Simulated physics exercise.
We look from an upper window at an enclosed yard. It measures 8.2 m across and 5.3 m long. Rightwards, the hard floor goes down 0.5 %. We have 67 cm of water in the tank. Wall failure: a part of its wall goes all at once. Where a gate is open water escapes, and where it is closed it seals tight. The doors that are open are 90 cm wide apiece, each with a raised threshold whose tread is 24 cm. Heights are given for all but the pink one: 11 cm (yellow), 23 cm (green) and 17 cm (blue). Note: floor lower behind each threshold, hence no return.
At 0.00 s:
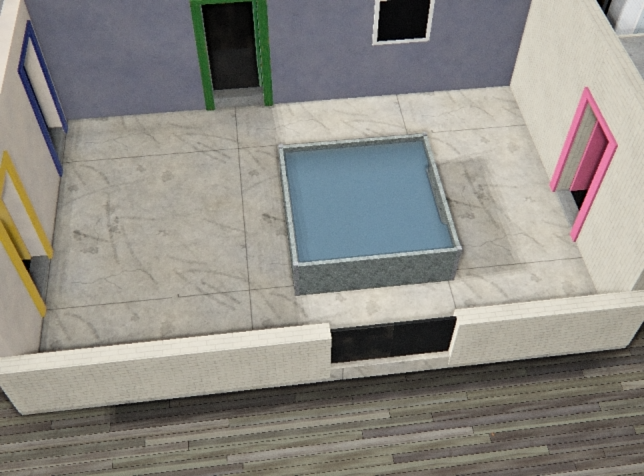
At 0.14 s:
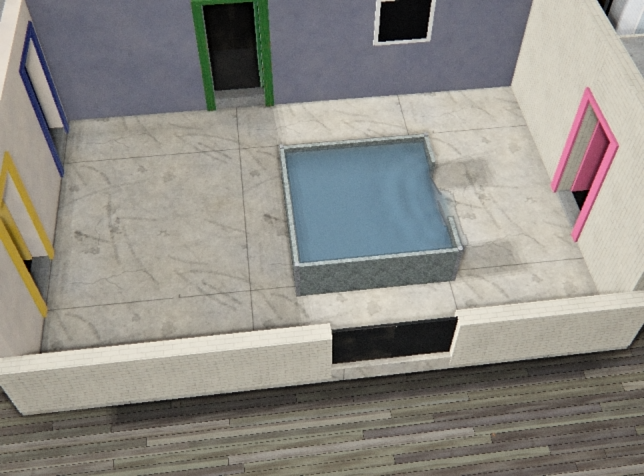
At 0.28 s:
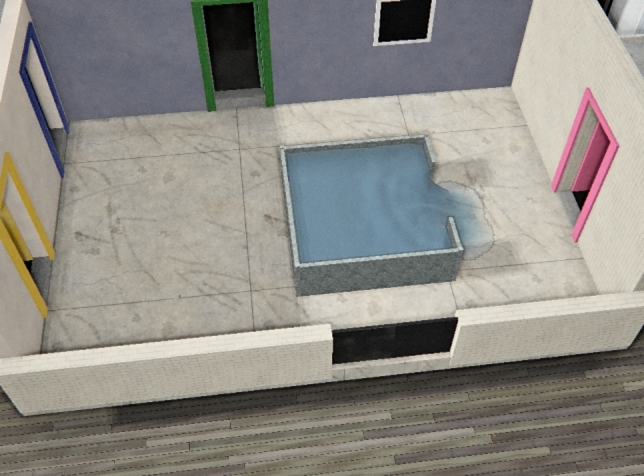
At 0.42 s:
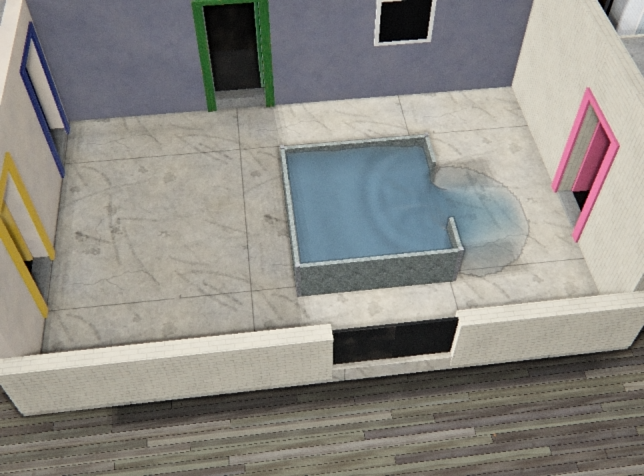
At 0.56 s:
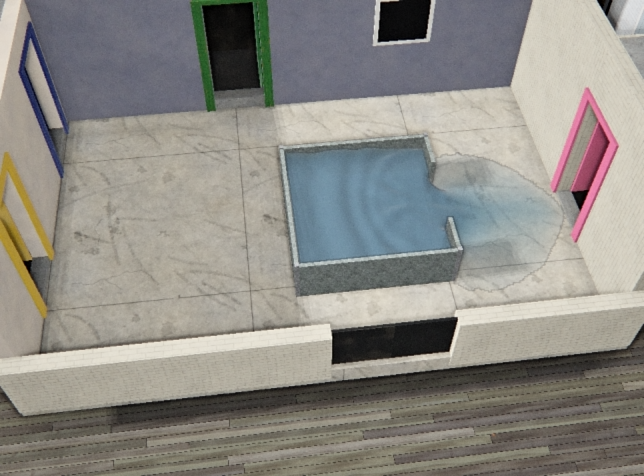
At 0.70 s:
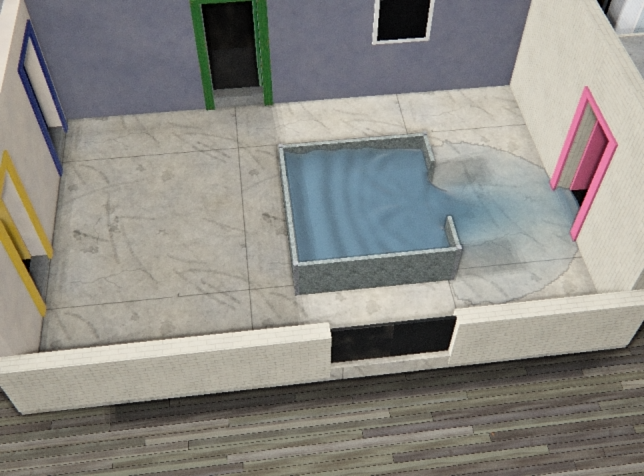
Water poured through a gap that opened in the right side of a square tank in a walled yard, fanning across the pale floor to the pink doorway while ripples crossed the pool.
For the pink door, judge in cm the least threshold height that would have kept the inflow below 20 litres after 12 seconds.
A threshold of about 35 cm.
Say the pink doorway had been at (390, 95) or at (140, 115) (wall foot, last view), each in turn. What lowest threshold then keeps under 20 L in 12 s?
6.5 and 10.0 cm.
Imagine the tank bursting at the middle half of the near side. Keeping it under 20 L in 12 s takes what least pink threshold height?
About 10.0 centimetres.
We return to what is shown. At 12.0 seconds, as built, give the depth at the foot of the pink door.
You'd measure close to 10.0 cm there.
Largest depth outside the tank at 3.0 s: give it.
Around 29 centimetres.
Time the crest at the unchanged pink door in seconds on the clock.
Some 3.2 s, more or less.
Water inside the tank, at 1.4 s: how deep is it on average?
Close to 49 cm deep on average.
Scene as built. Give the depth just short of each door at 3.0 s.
Depths in cm: Yellow 0, green 0, blue 0, pink 25.
After 1.4 s water covers 20 % of the floor, deepest (42 cm) near (439, 222); 17 cm at the pink door, 135 litres in over its 5 cm threshold.
After 3.0 s water covers 30 % of the floor, deepest (29 cm) near (601, 313); 25 cm at the pink door, 484 litres in over its 5 cm threshold.
After 12.0 s water covers 100 % of the floor; 10 cm at the pink door, 998 litres in over its 5 cm threshold.
At the pink door as built, the water arrived by 0.7 s and peaked near 25 cm at 3.2 s.
Run again over the same 12 s with other heights there, 80 litres in over 29 cm, 5 litres over 39 cm. The limit of 20 litres is kept from about 35 cm up.
